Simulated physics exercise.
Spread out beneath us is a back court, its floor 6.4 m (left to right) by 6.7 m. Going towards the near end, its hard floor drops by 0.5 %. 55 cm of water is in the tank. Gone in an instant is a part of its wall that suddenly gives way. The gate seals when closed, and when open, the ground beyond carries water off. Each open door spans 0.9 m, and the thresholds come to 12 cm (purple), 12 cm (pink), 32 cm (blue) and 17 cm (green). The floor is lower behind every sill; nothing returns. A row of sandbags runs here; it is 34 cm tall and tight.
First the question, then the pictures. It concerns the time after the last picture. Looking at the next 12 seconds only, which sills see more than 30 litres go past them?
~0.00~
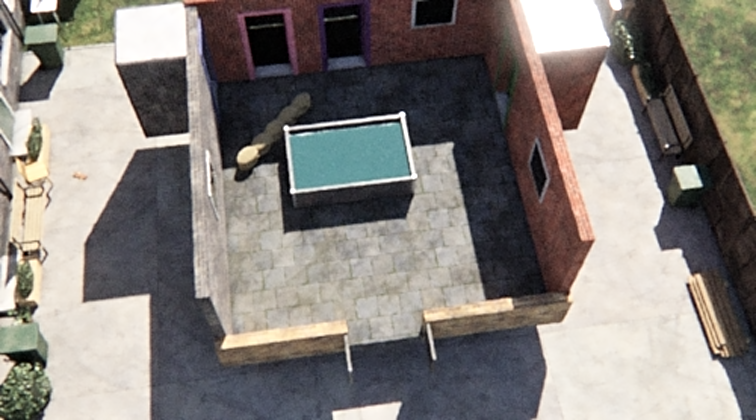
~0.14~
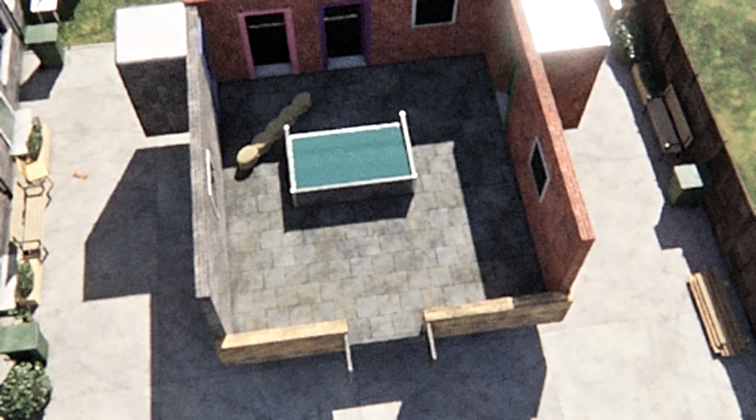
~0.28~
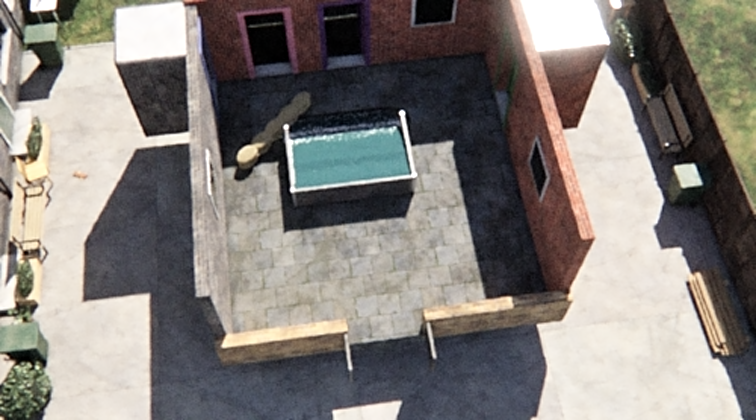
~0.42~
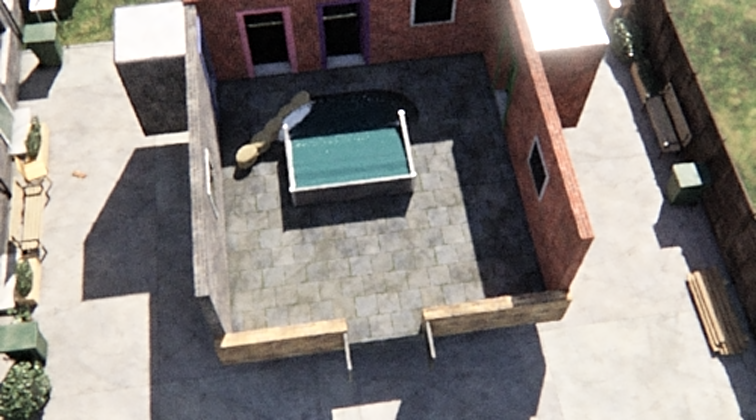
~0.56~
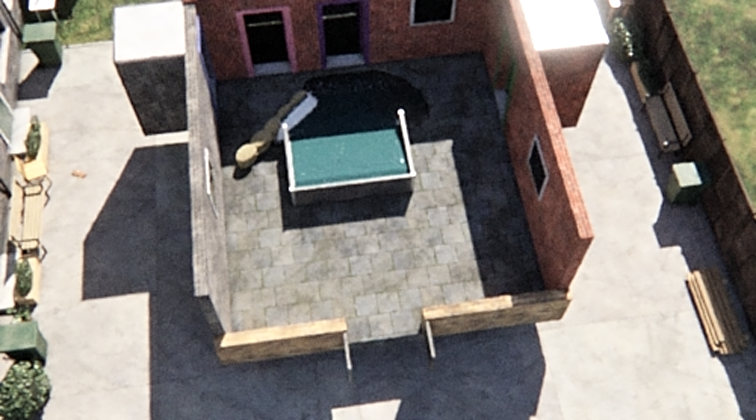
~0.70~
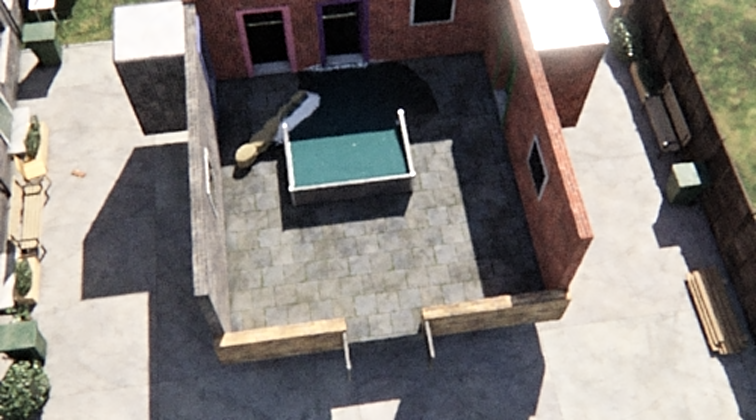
Over those seconds, the purple door sees more than 30 litres; the pink door sees 30 litres or less; the blue door sees 30 litres or less; the green door sees 30 litres or less.
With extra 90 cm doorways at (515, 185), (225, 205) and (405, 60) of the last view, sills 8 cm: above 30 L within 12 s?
Result in order - not enough, not enough, more than that.
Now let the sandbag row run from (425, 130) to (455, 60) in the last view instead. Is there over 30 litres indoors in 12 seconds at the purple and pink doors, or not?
Doors: Purple exceeds / pink exceeds.
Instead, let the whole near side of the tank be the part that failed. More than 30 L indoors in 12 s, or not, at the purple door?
Purple: Falls short.
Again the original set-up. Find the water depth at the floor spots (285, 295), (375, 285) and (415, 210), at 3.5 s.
About 1, 0 and 0 cm respectively.
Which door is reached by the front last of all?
The green door is last.
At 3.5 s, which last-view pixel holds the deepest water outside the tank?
Close to pixel (473, 57).
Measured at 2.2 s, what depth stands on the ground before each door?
In cm: Purple 32, pink 7, blue 8, green 0.
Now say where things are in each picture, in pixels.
The tank at (349, 155) is whole and still, 55 cm deep, in the first frame.
Water pours out on the tank's far side and has run 1.3 m, to a hidden place; typically 4 cm deep outside, 55 cm at the tank's back, in the second frame.
Water pours out on the tank's far side and has run 1.5 m, to (405, 116); typically 10 cm deep outside, 55 cm at the tank's back, in the third frame.
Water pours out on the tank's far side and has run 1.7 m, to (410, 106); typically 10 cm deep outside, 53 cm at the tank's back, in the fourth frame.
Water pours out on the tank's far side and has run 2.0 m, to (405, 85); typically 8 cm deep outside, 47 cm at the tank's back, in the fifth frame.
Water pours out on the tank's far side and has run 2.4 m, to (388, 62); typically 8 cm deep outside, 46 cm at the tank's back, in the sixth frame.
After 1.4 s water covers 20 % of the floor and is deepest (38 cm) near (361, 69); purple door 40 cm at the sill, 100 L in, pink door 6 cm at the sill, 0 L in, blue door not reached, green door not reached.
After 2.2 s water covers 30 % of the floor and is deepest (31 cm) near (361, 69); purple door 32 cm at the sill, 252 L in, pink door 7 cm at the sill, 0 L in, blue door 8 cm at the sill, 0 L in, green door not reached.
After 3.5 s water covers 45 % of the floor and is deepest (26 cm) near (473, 57); purple door 16 cm at the sill, 329 L in, pink door 6 cm at the sill, 0 L in, blue door 11 cm at the sill, 0 L in, green door 15 cm at the sill, 0 L in.
After 7.0 s water covers 85 % of the floor and is deepest (12 cm) near (519, 308); purple door 6 cm at the sill, 335 L in, pink door 3 cm at the sill, 0 L in, blue door 6 cm at the sill, 0 L in, green door 7 cm at the sill, 0 L in.
After 12.0 s water covers 95 % of the floor and is deepest (7 cm) near (232, 347); purple door 4 cm at the sill, 335 L in, pink door 4 cm at the sill, 0 L in, blue door 5 cm at the sill, 0 L in, green door 4 cm at the sill, 0 L in.
